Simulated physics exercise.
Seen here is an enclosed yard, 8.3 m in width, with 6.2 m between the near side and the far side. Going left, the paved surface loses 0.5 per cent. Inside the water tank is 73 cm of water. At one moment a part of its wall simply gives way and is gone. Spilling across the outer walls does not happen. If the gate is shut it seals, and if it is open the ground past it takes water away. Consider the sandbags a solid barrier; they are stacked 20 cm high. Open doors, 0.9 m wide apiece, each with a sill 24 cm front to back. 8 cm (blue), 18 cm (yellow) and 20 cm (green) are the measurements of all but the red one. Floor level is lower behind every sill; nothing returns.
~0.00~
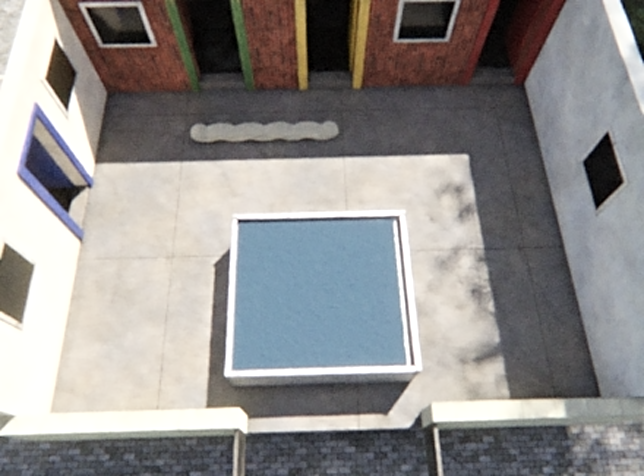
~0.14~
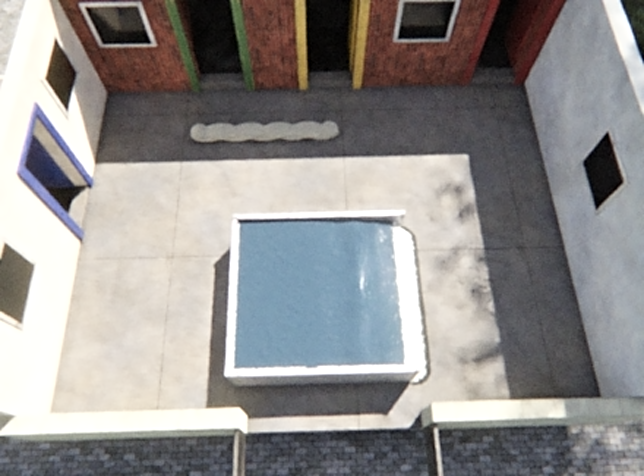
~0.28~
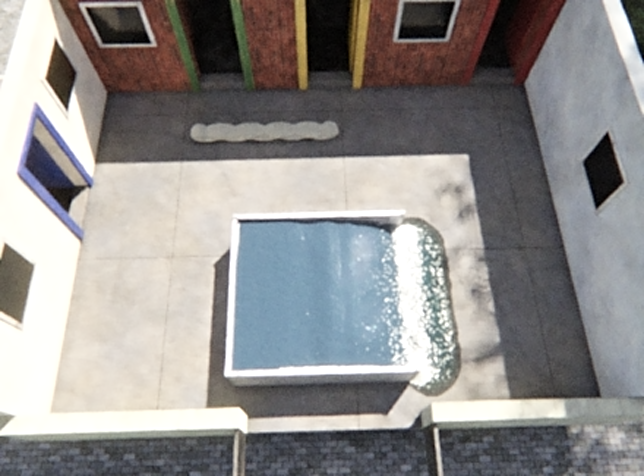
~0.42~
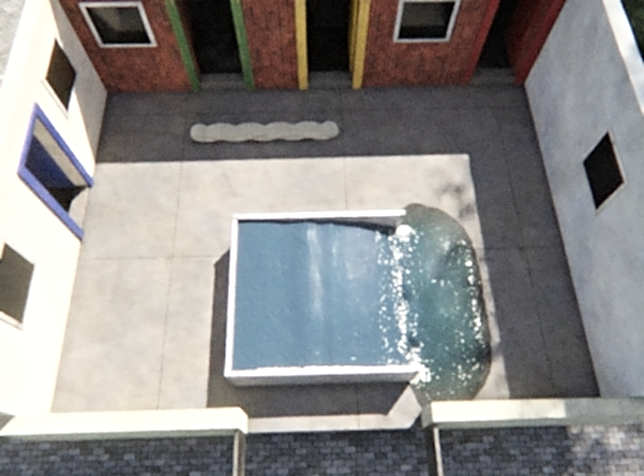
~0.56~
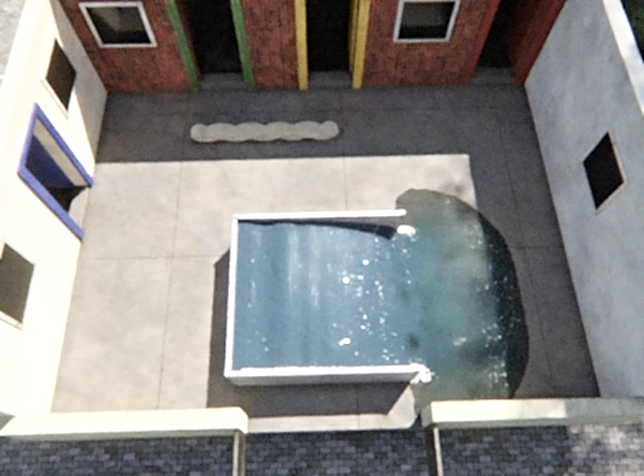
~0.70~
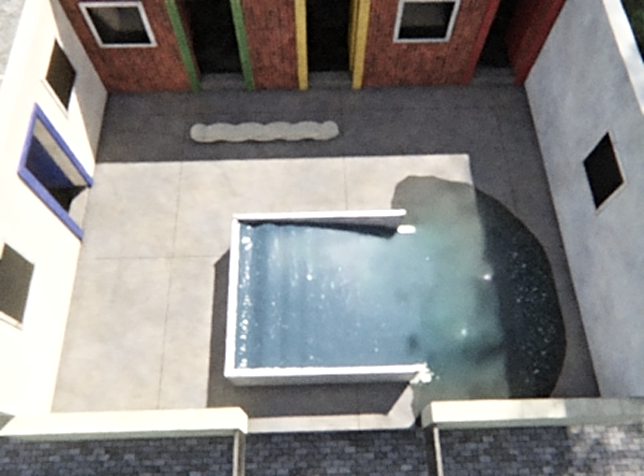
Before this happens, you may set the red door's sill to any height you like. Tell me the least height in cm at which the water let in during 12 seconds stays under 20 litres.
It should be about 31 cm.
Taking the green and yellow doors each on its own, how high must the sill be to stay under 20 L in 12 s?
You'd want some 6.0 cm at green and some 10.5 cm at yellow.
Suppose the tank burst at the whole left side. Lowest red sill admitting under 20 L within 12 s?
Then it needs around 11.0 cm.
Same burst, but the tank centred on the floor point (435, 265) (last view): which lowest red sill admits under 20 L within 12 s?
In that case about 33 cm.
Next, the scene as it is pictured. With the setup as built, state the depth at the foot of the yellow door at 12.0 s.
Depth: Near 7.5 cm.
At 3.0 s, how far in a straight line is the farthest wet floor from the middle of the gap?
About 5.2 m.
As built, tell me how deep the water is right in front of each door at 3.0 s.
Depths in cm: Blue 0, yellow 0, green 0, red 33.
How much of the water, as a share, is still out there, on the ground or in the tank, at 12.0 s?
Roughly 88 %.
After 1.4 s water covers 25 % of the floor, deepest (49 cm) near (603, 404); it has not reached the red door.
After 3.0 s water covers 35 % of the floor, deepest (40 cm) near (597, 380); 33 cm at the red door, 21 litres in over its 18 cm sill.
After 12.0 s water covers 95 % of the floor, deepest (18 cm) near (60, 360); 5 cm at the red door, 212 litres in over its 18 cm sill.
At the red door as built, the water arrived by 2.4 s and peaked near 34 cm at 3.8 s.
Run again over the same 12 s with other heights there, 60 litres in over 26.5 cm, 2 litres over 36 cm. The limit of 20 litres is kept from about 31 cm up.
